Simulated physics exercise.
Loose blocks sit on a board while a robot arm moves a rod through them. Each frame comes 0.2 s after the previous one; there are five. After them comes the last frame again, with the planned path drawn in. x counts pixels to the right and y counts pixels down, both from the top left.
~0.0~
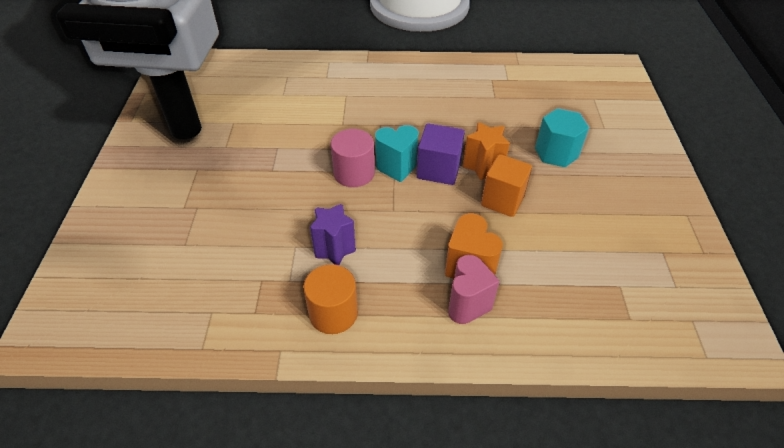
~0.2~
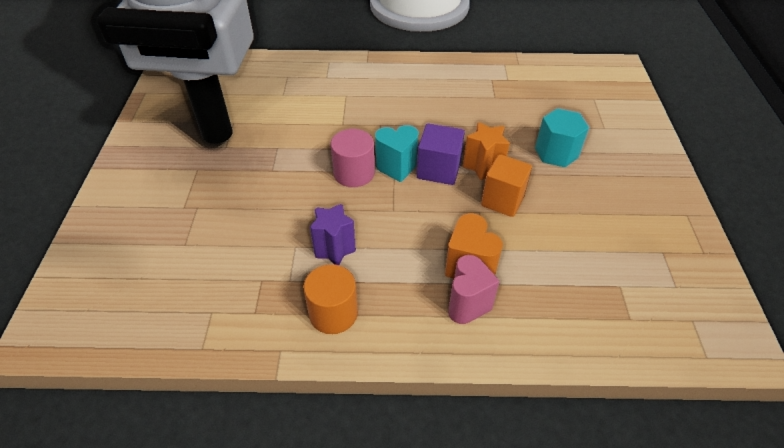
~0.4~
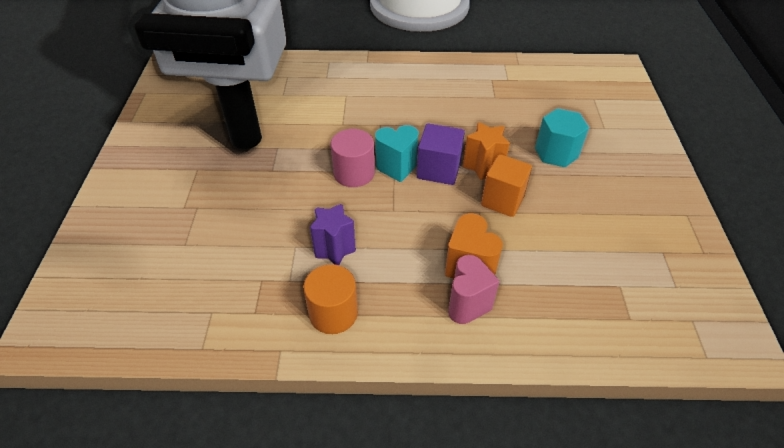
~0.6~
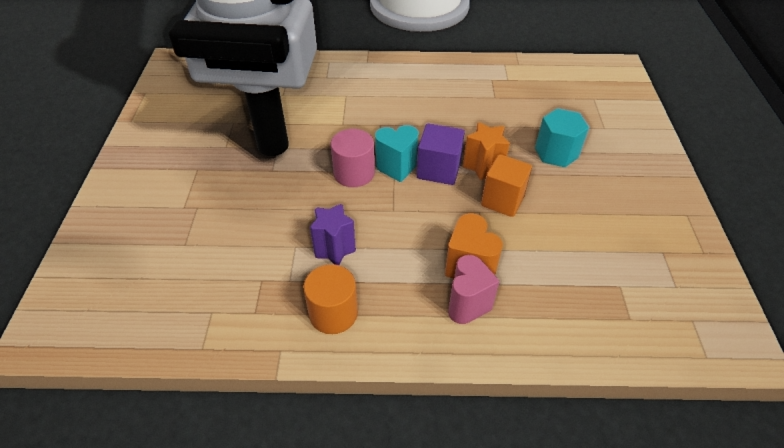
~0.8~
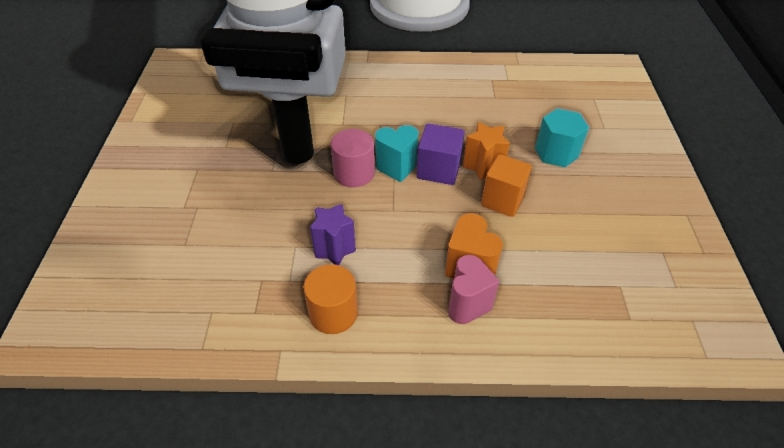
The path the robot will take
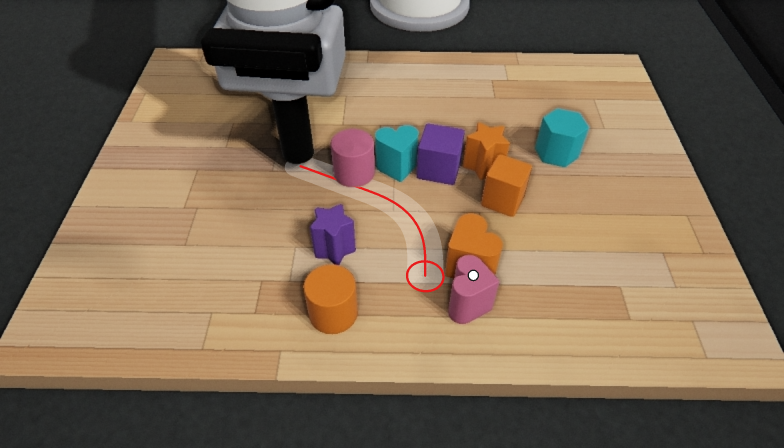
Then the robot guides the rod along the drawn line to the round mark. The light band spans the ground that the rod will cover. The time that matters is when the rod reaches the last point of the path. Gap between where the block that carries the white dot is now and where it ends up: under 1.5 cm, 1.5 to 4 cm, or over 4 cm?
The displacement of the block that carries the white dot is below 1.5 cm.
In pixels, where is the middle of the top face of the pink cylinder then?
Near (398, 142).
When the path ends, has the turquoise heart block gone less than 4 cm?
Yes.
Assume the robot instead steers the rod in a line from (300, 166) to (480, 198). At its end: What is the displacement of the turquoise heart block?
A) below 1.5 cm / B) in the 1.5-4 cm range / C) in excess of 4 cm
My pick is C.
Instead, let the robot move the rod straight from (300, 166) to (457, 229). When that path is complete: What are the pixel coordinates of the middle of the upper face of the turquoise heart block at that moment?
Most likely (418, 120).
Path on the board, from (300, 166) by way of (359, 187) and (413, 219) to (425, 276); the dot is on the pink heart block.
The first path, step by step. One third of the way, rod at (359, 175); pink cylinder at (387, 139); turquoise heart block at (416, 123), turned 25° clockwise; purple four-sided block at (451, 137), turned 20° clockwise.
Two thirds of the way, rod at (413, 207); pink cylinder at (398, 142); turquoise heart block at (419, 120), turned 20° clockwise; purple four-sided block at (451, 137), turned 20° clockwise.
At the end, rod at (426, 264); pink cylinder at (398, 142); turquoise heart block at (419, 120), turned 20° clockwise; purple four-sided block at (451, 137), turned 20° clockwise; pink heart block in place.
